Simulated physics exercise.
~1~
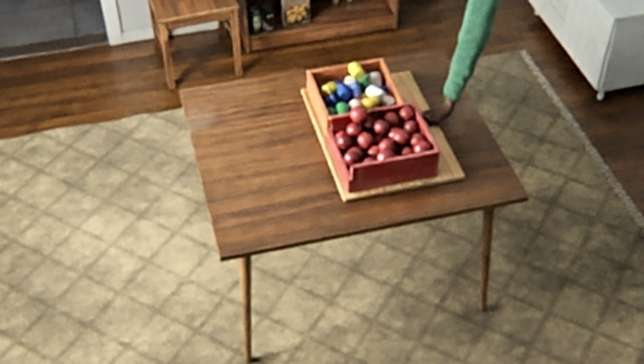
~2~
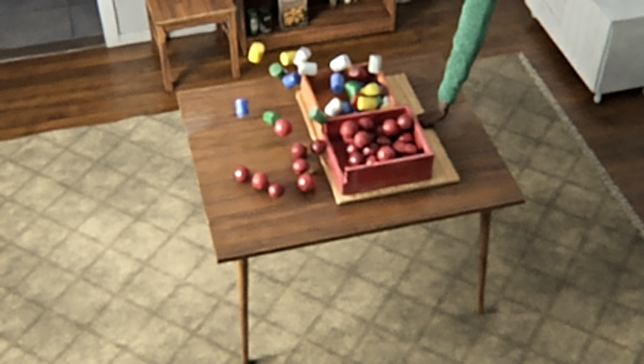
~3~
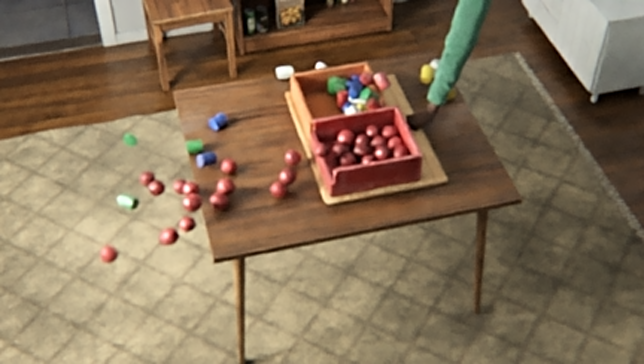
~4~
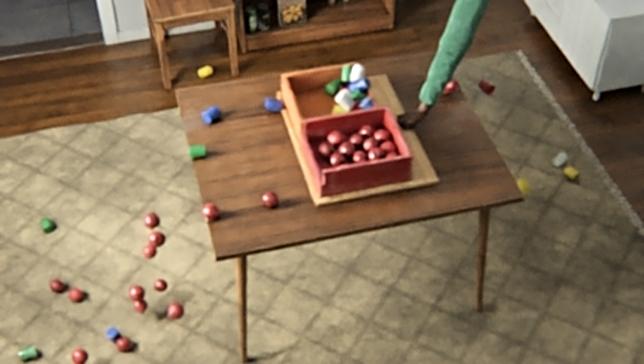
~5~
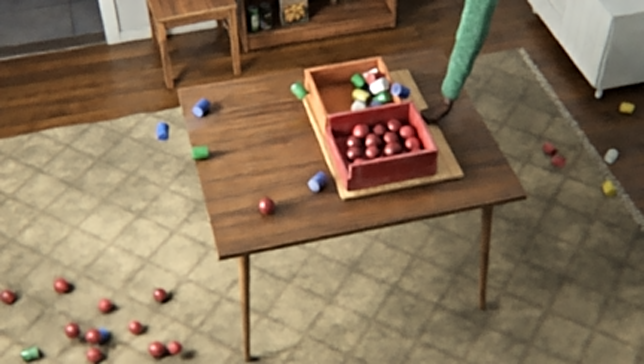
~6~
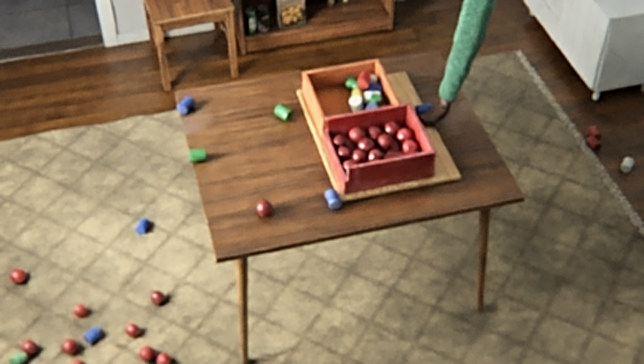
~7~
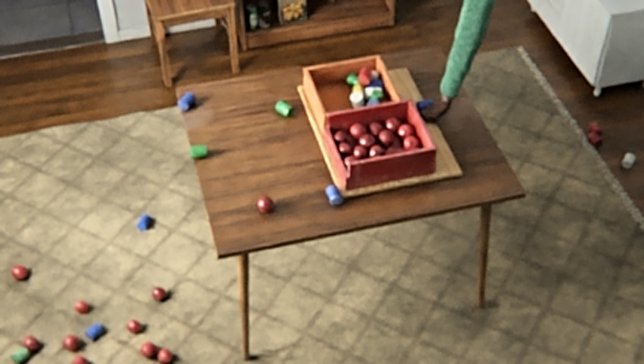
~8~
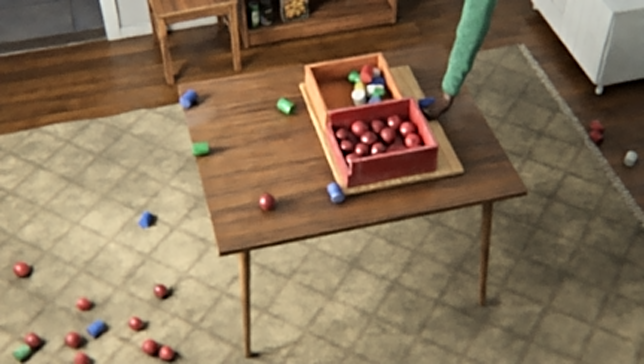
On a wooden table, a green-sleeved arm jerked a board back and forth, flinging red apples from a red basket and colourful little jars from an orange one; many scattered across the tabletop and floor before everything settled with both baskets still partly full.
